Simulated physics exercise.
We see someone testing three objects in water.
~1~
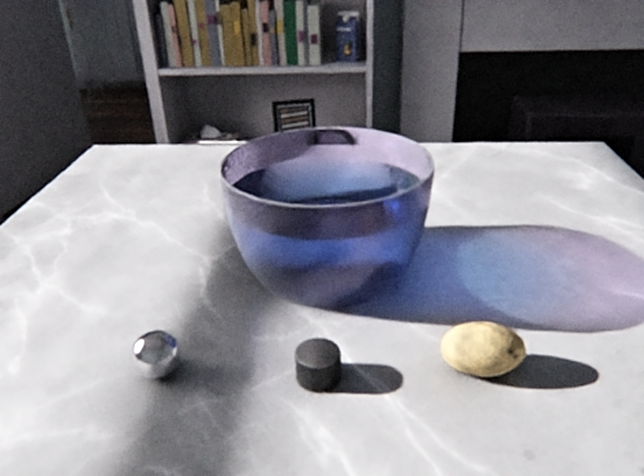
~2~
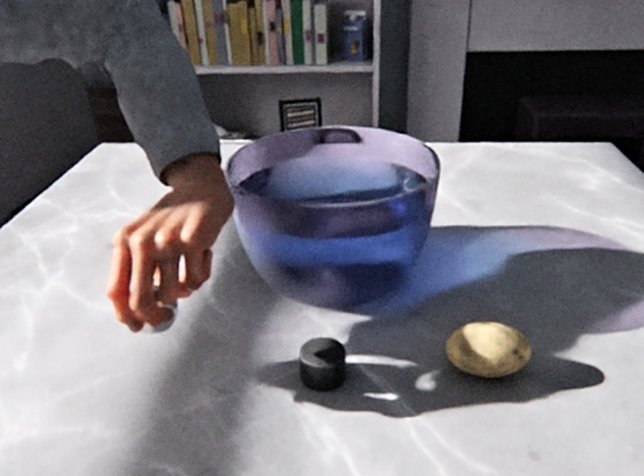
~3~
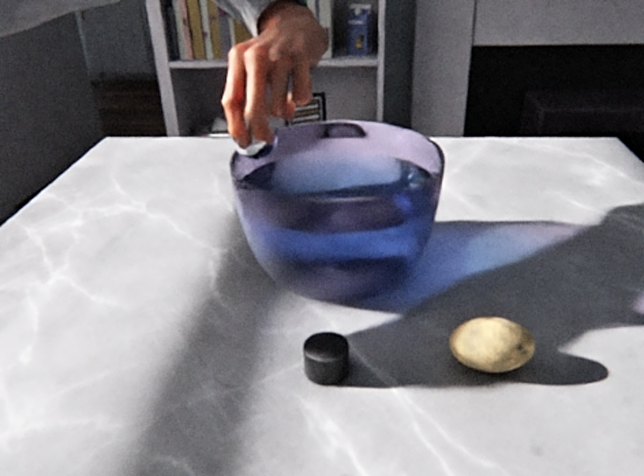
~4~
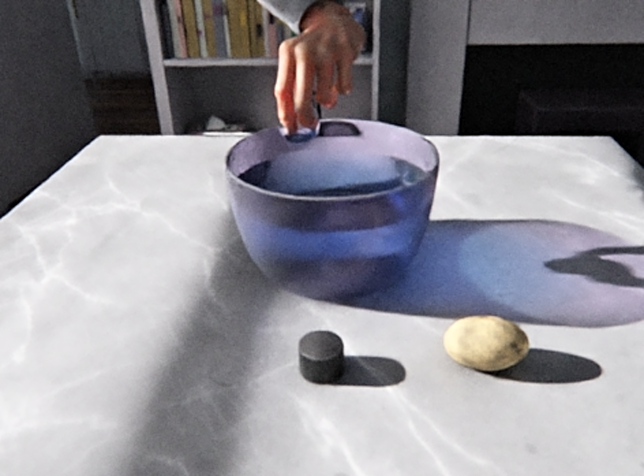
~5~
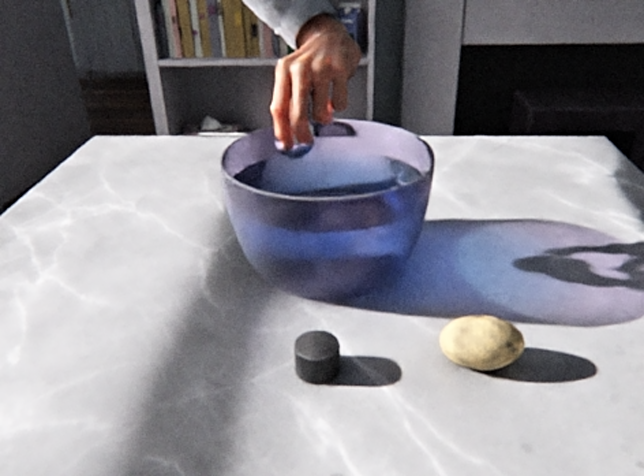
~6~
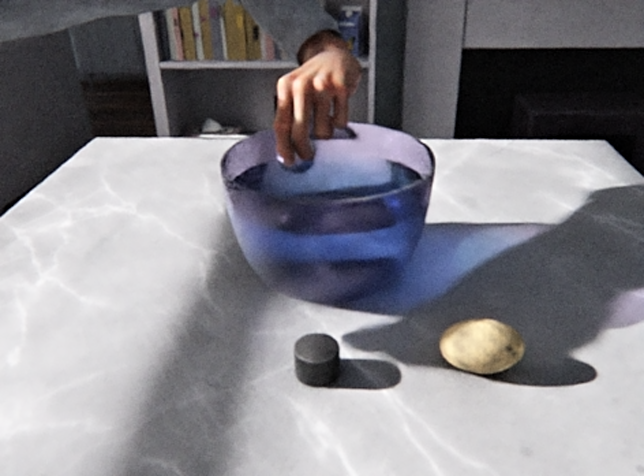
A hand reaches in from the left and picks up the shiny steel ball beside a dark cylinder and a potato on a marble-patterned table. It carries the ball up and right, over the big blue-purple bowl of water, then lowers it inside the rim to just above the surface.
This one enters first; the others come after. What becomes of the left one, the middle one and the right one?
Note: Left one heads down, middle one heads down, right one heads down.
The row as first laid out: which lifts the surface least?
It is the centre piece.
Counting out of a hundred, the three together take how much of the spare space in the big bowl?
My figure is 12 per cent.
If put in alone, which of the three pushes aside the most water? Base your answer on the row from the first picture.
That's the rightmost of the three.
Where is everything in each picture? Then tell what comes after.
In the first picture, the row from the left; steel ball (156, 354); iron weight (318, 364); potato (484, 349).
In the second picture, a hand picks up the steel ball; steel ball (153, 309); potato (489, 349).
In the third picture, it is carried over; steel ball (255, 136); iron weight (326, 358).
In the fourth picture, it is above the big bowl; steel ball (299, 123); potato (487, 343).
In the fifth picture, it comes down; steel ball (295, 138); iron weight (317, 357).
In the sixth picture, it is just over the surface; steel ball (296, 154); iron weight (317, 359); potato (482, 346).
Soon after, the steel ball goes to the bottom.
Later, the iron weight goes to the bottom.
In the end, the potato goes to the bottom; afloat, none of them.
